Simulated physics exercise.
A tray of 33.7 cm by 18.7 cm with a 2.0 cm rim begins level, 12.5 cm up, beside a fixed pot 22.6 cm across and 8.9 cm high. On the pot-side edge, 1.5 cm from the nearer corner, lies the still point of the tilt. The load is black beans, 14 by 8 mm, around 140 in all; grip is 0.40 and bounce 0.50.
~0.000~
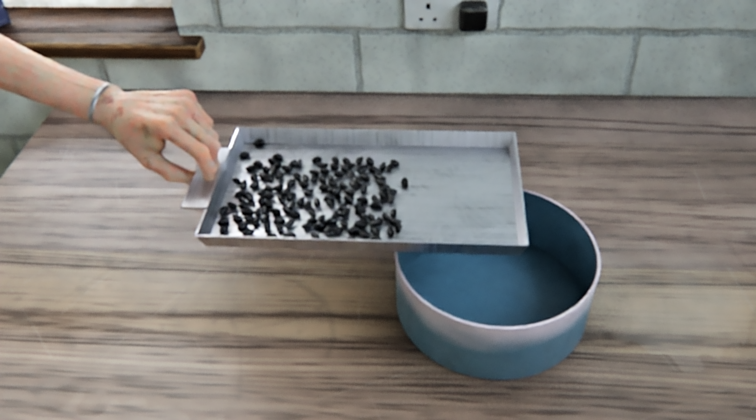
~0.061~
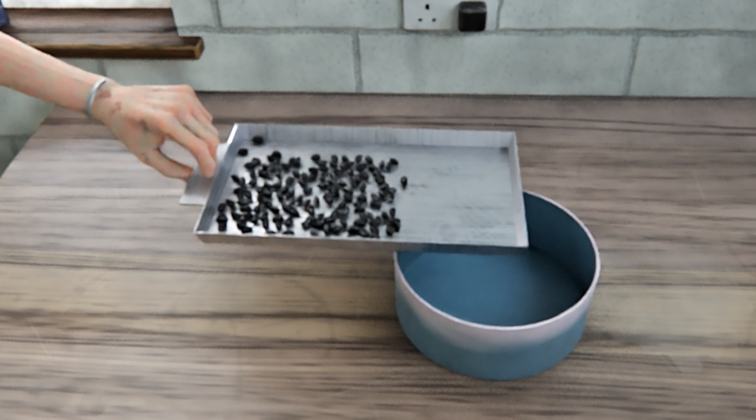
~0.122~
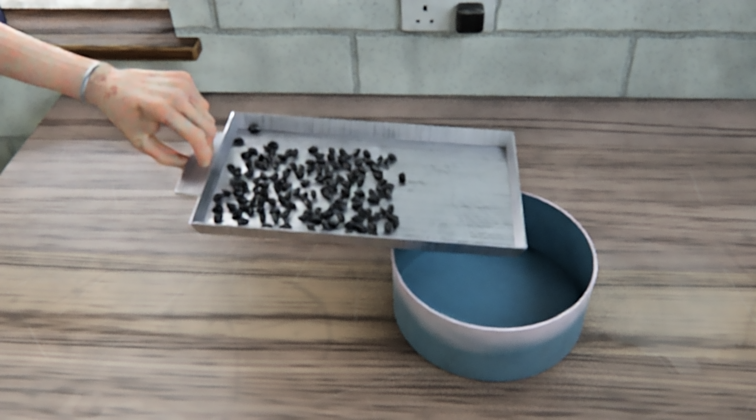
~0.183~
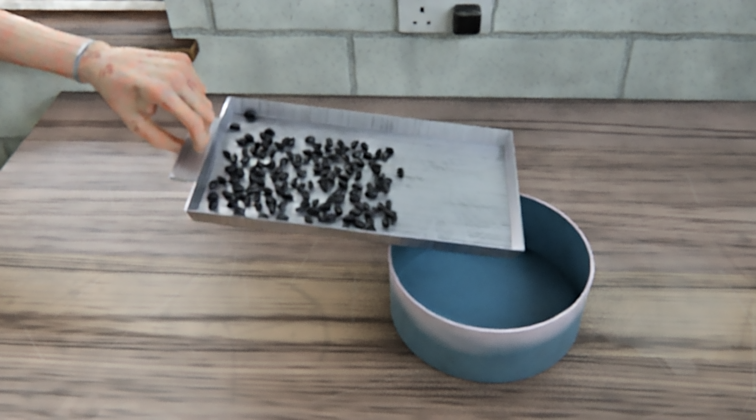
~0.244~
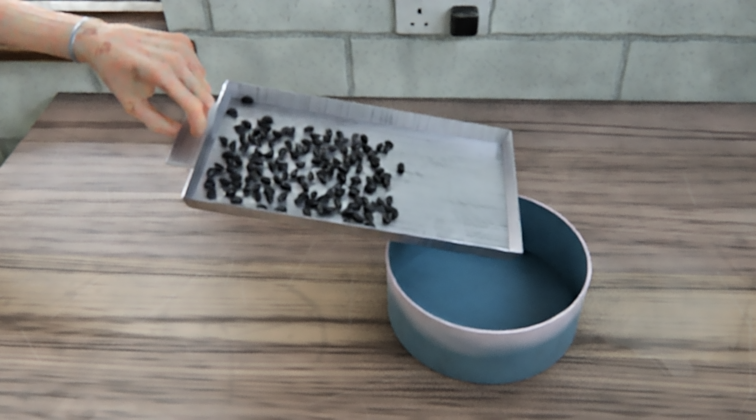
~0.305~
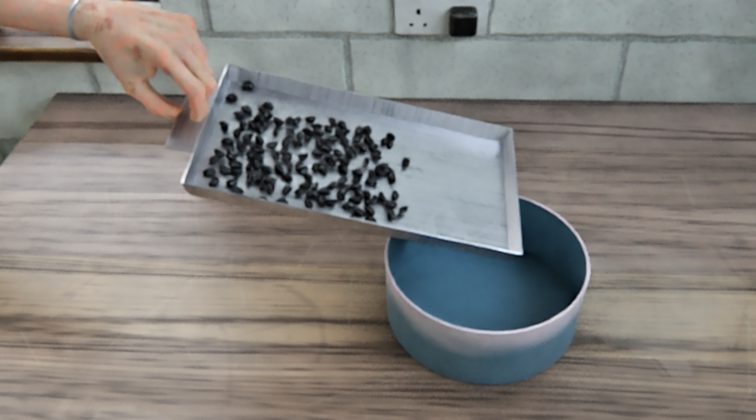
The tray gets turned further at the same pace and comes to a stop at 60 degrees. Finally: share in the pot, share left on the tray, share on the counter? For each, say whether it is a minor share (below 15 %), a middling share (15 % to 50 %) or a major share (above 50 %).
One by one: Pot: Predominant, tray: Moderate, counter: Minimal.
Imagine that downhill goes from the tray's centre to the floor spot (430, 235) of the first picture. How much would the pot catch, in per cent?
About 60 per cent.
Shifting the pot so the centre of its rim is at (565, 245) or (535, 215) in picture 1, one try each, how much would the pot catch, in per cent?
First try around 65 %, second around 35 %.
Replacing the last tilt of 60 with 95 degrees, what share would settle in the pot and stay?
That would give about 95 per cent.
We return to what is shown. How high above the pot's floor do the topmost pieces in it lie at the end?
Top level: Approx. 1.5 cm.
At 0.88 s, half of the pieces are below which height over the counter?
Median height: Approx. 16 cm.
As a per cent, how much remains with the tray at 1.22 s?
About 40%.
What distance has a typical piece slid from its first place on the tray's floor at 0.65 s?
About 7 cm.
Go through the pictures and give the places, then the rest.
In the first frame, tray tilt 0 degrees, front corners at (202, 232) and (522, 241); middle of the pieces at (309, 193); pot at (496, 249).
In the second frame, tray tilt 1 degrees, front corners at (201, 229) and (522, 242); middle of the pieces at (308, 191).
In the third frame, tray tilt 4 degrees, front corners at (196, 219) and (520, 243), lowest corner right front; middle of the pieces at (305, 183).
In the fourth frame, tray tilt 8 degrees, front corners at (192, 207) and (518, 246), lowest corner right front; middle of the pieces at (302, 174).
In the fifth frame, tray tilt 12 degrees, front corners at (189, 194) and (517, 248), lowest corner right front; middle of the pieces at (301, 165).
In the sixth frame, tray tilt 16 degrees, front corners at (189, 180) and (517, 249), lowest corner right front; middle of the pieces at (303, 157); pot at (486, 254). Its pace works out near 65 degrees a second.
Then, at 0.65 s, tilt 37 degrees; the tray holds 100 %, the pot 0 %.
After 0.88 s, tilt 52 degrees; the tray holds 95 %, the pot 0 %.
After 1.22 s, tilt 60 degrees; the tray holds 40 %, the pot 55 %.
By 2.1 s all is still; pot 60 %, tray 40 %, counter 5 %.
